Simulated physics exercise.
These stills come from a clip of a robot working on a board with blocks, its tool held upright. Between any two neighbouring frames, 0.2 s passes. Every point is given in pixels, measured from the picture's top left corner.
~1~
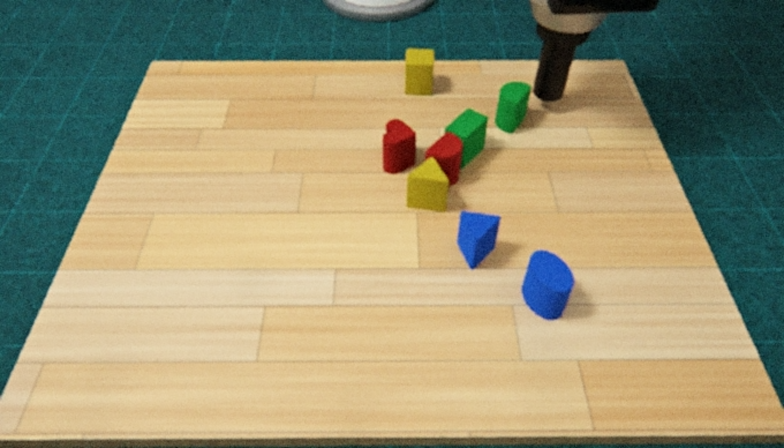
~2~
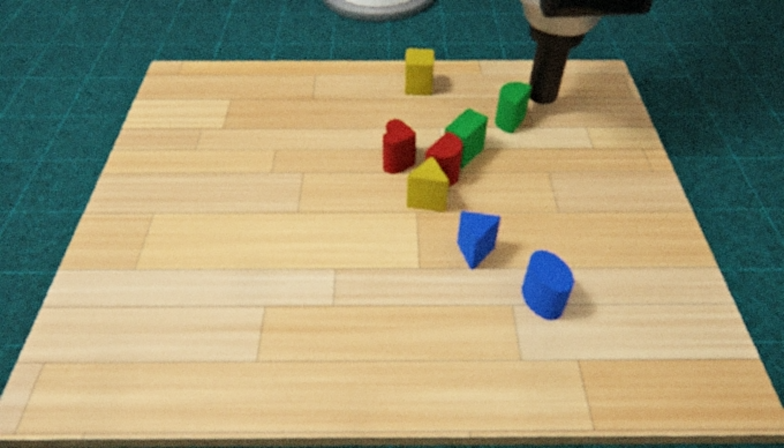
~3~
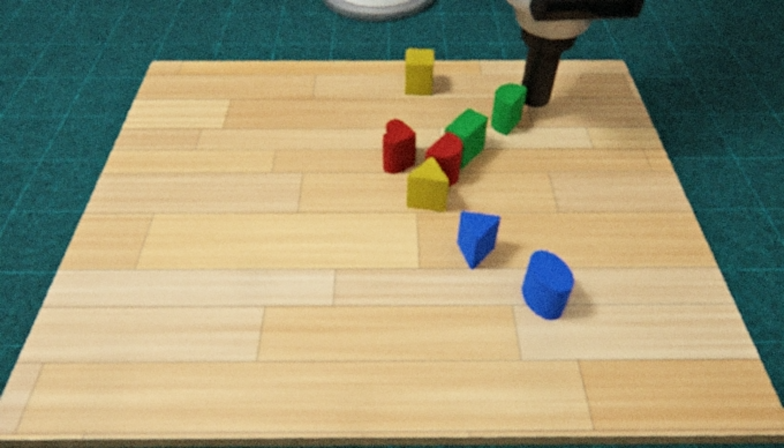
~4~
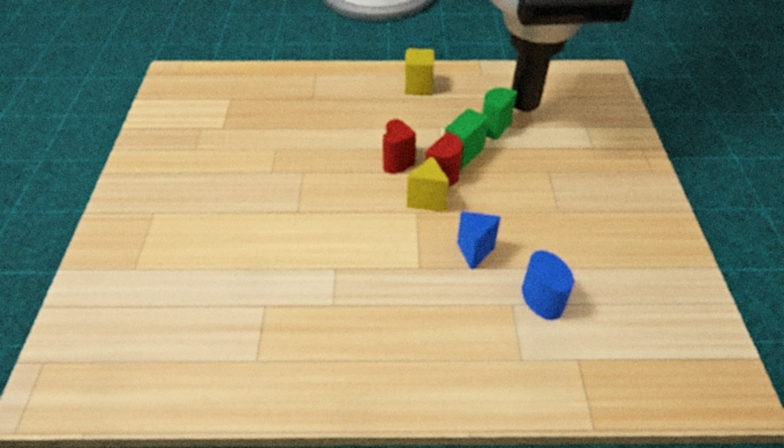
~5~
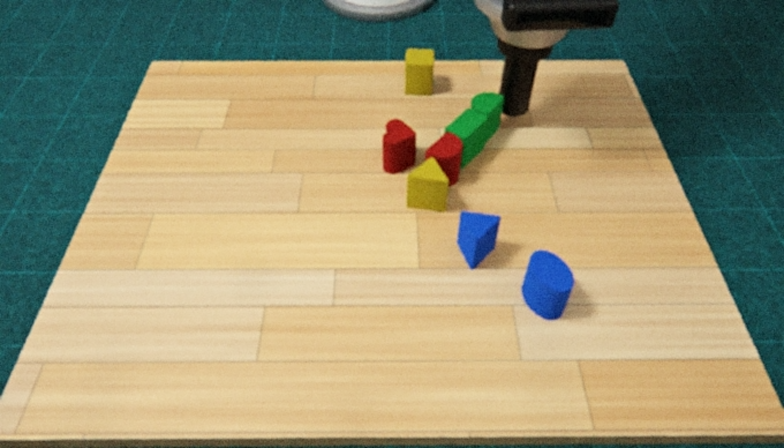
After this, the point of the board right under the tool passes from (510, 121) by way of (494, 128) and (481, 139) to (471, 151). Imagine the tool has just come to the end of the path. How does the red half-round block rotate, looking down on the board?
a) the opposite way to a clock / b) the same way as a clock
Option a.
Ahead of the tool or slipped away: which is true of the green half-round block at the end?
Expect to find it ahead of the tool.
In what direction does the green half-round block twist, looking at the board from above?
It twists clockwise.
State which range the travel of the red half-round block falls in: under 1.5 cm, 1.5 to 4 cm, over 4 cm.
Of the three bands, it's over 4 cm.
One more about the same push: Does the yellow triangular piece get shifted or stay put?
That block slides.
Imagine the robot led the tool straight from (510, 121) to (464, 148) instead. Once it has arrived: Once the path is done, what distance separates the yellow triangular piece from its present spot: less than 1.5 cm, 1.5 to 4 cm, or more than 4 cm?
It will fall in the middle band, 1.5 to 4 cm.
On the path given first. Halfway along, tool at (489, 120); yellow triangular piece at (422, 183), turned 60° anticlockwise; red half-round block at (420, 160); green oblong at (439, 135); green half-round block at (460, 113).
At the end, tool at (472, 138); yellow triangular piece at (418, 189), turned 100° anticlockwise; red half-round block at (392, 174), turned 40° anticlockwise; green oblong at (409, 146), turned 15° clockwise; green half-round block at (440, 128), turned 20° clockwise.
